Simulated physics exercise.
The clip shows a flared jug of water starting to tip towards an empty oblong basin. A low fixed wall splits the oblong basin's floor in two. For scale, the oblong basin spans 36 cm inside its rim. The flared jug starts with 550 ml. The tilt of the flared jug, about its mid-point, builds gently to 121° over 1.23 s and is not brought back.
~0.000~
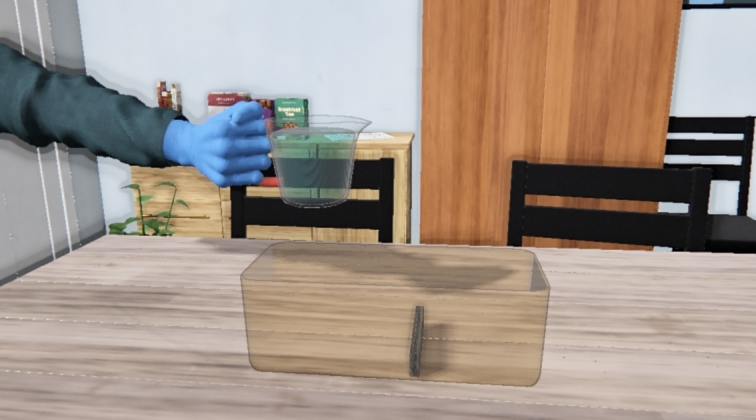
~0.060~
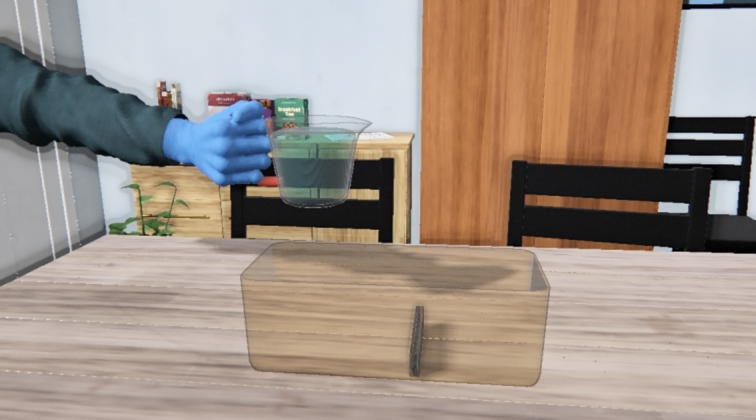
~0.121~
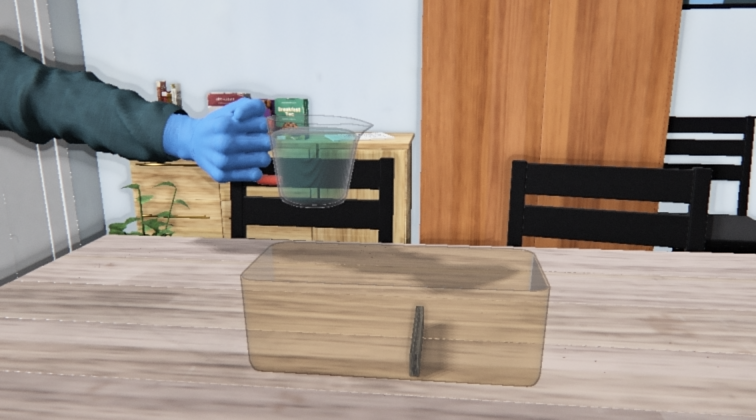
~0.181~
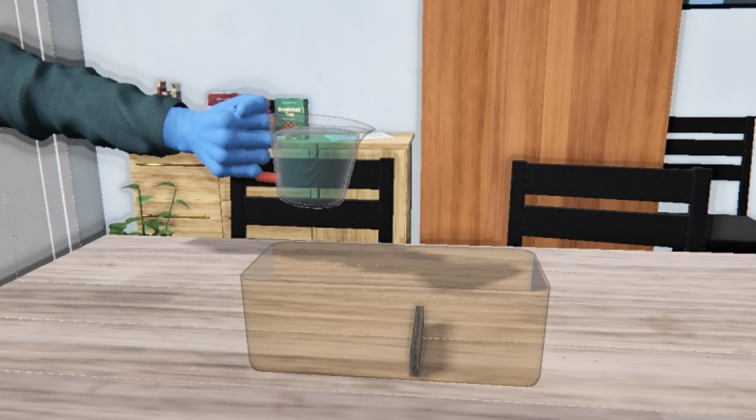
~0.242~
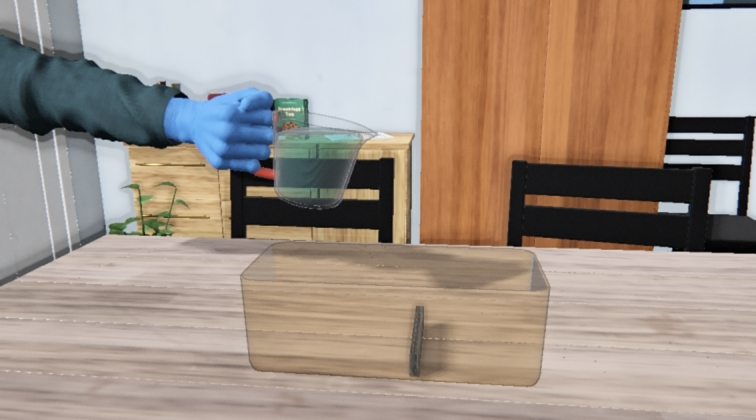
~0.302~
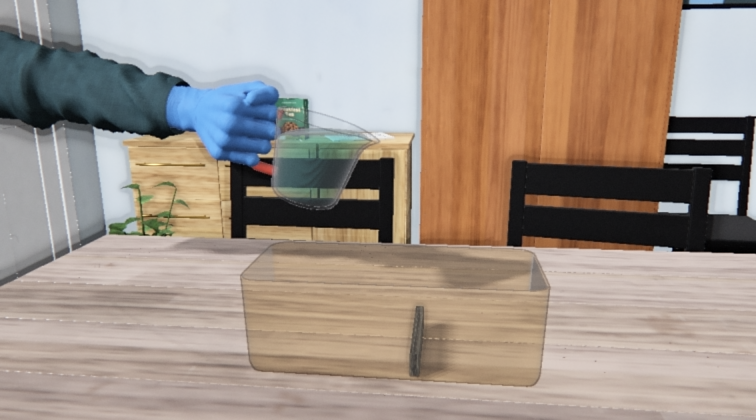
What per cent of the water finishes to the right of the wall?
Roughly 53 per cent is past the wall.
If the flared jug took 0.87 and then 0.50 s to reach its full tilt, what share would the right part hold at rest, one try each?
In turn about 40 and 30 per cent.
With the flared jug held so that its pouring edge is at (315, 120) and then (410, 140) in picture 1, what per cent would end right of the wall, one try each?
First 10, then 80 per cent.
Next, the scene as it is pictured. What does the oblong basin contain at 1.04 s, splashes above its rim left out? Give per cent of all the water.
Near 92 in a hundred.
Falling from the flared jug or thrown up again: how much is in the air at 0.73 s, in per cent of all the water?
About 24 per cent.
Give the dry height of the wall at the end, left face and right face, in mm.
Some 22 mm on the left and 16 mm on the right.
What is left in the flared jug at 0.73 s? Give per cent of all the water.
About 54 per cent.
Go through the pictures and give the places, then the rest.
In the first picture, it leans 0°; its right rim is at (372, 121); the water meets the walls at (273, 131) and (357, 132); the oblong basin's rim runs from (257, 260) to (541, 270); the wall's top is at (418, 329).
In the second picture, it leans 1°; its right rim is at (372, 122); the water meets the walls at (274, 131) and (358, 132).
In the third picture, it leans 3°; its right rim is at (374, 125); the water meets the walls at (275, 131) and (359, 133).
In the fourth picture, it leans 6°; its right rim is at (376, 128); the water meets the walls at (277, 131) and (361, 134).
In the fifth picture, it leans 11°; its right rim is at (378, 134); the water meets the walls at (279, 132) and (365, 135).
In the sixth picture, it leans 17°; its right rim is at (381, 141); the water meets the walls at (281, 134) and (372, 137).
By 0.73 s the tilt is 78° and 53 per cent is still to pour, 2 is left of the wall and 21 right of it.
By 1.04 s the tilt is 114° and 3 per cent is still to pour, 40 is left of the wall and 52 right of it.
By 1.37 s the tilt is 121° and 0 per cent is still to pour, 46 is left of the wall and 53 right of it.
By 1.73 s the tilt is 121° and 0 per cent is still to pour, 46 is left of the wall and 53 right of it.
At rest 46 per cent lies left of the wall, 53 right of it and 1 outside.
